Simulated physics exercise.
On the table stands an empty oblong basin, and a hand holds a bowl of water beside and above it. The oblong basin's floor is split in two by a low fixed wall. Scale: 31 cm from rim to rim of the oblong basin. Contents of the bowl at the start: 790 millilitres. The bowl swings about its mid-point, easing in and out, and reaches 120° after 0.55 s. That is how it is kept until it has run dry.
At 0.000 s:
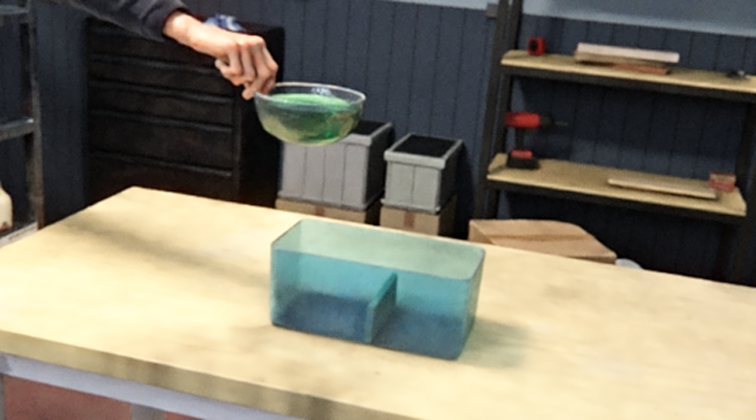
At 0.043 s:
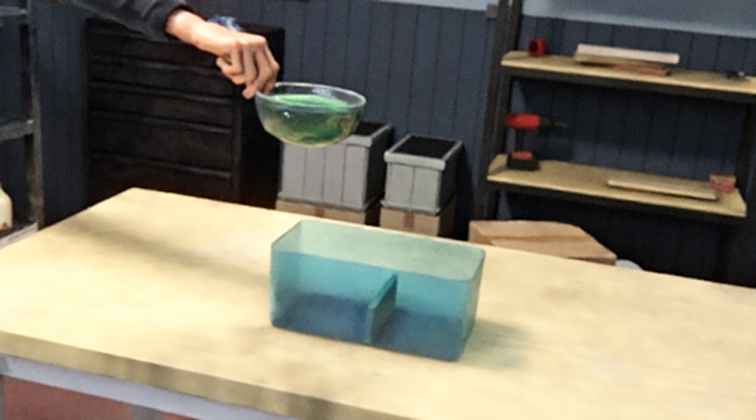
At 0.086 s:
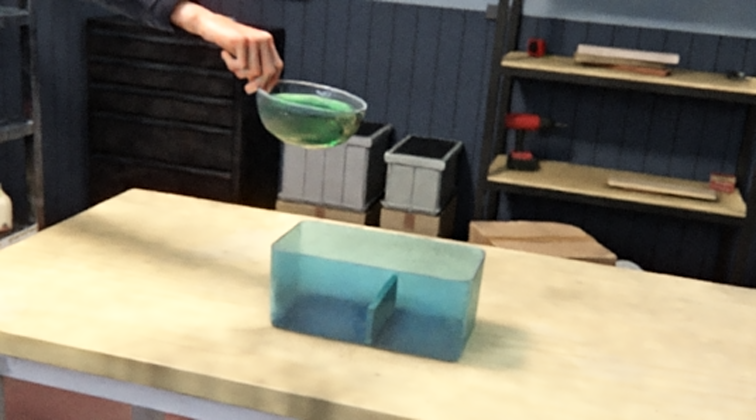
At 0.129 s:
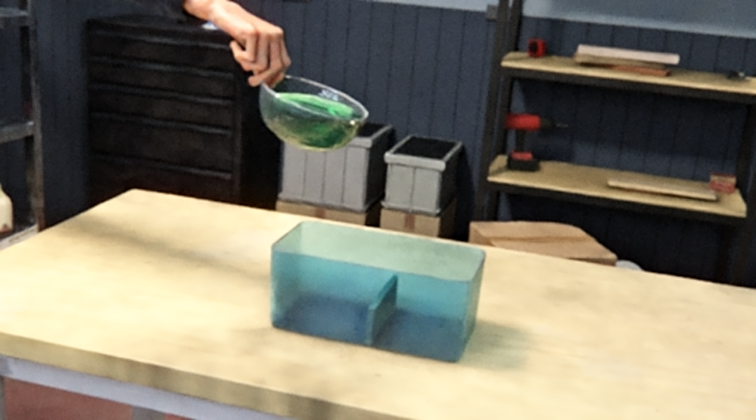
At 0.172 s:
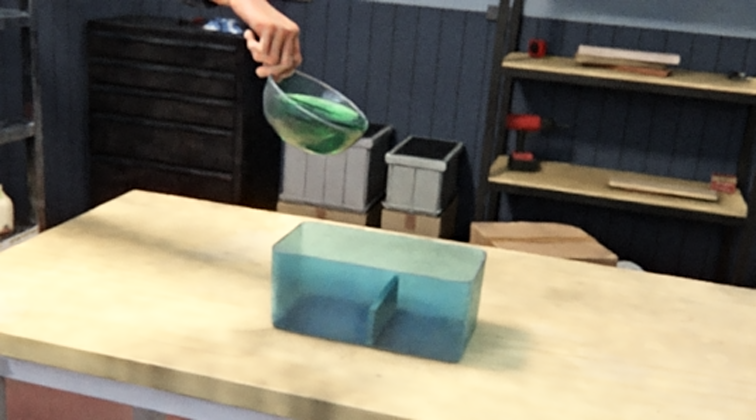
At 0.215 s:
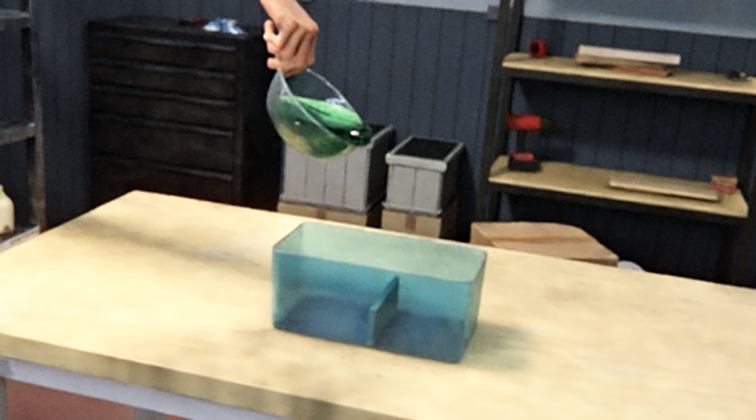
In a workshop, a hand tilting a clear glass bowl of green liquid steeply rightward above a divided blue container on a table.
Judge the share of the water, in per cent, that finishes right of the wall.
38 percent, roughly.
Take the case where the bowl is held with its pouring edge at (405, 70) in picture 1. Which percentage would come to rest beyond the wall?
75 %.
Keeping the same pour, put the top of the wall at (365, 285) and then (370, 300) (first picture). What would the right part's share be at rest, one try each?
65 then 55 %.
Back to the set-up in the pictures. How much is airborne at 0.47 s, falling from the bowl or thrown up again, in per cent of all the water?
About 50 per cent.
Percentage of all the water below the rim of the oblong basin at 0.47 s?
Roughly 48 per cent.
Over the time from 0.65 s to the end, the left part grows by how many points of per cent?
Roughly 1 per cent.
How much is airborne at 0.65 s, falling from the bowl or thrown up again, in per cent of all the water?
Close to 8 per cent.
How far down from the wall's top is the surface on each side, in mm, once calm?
For the left, around 38 mm; for the right, around 42 mm.
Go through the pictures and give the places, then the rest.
In the first picture, it leans 0°; its right rim is at (362, 102); the water meets the walls at (263, 98) and (360, 111); the oblong basin's rim runs from (286, 232) to (479, 265); the wall's top is at (383, 291).
In the second picture, it leans 2°; its right rim is at (362, 105); the water meets the walls at (263, 98) and (360, 113).
In the third picture, it leans 7°; its right rim is at (363, 110); the water meets the walls at (265, 96) and (361, 116).
In the fourth picture, it leans 16°; its right rim is at (364, 119); the water meets the walls at (268, 95) and (363, 119).
In the fifth picture, it leans 27°; its right rim is at (364, 131); the water meets the walls at (272, 96) and (364, 126); 1 per cent is over the edge.
In the sixth picture, it leans 40°; its right rim is at (361, 144); the water meets the walls at (275, 98) and (352, 128); 8 per cent is over the edge.
By 0.47 s the tilt is 113° and 2 per cent is still to pour, 20 is left of the wall and 28 right of it.
By 0.65 s the tilt is 120° and 0 per cent is still to pour, 56 is left of the wall and 36 right of it.
By 0.84 s the tilt is 120° and 0 per cent is still to pour, 56 is left of the wall and 36 right of it.
By 1.05 s the tilt is 120° and 0 per cent is still to pour, 57 is left of the wall and 38 right of it.
At rest 57 per cent lies left of the wall, 38 right of it and 5 outside.
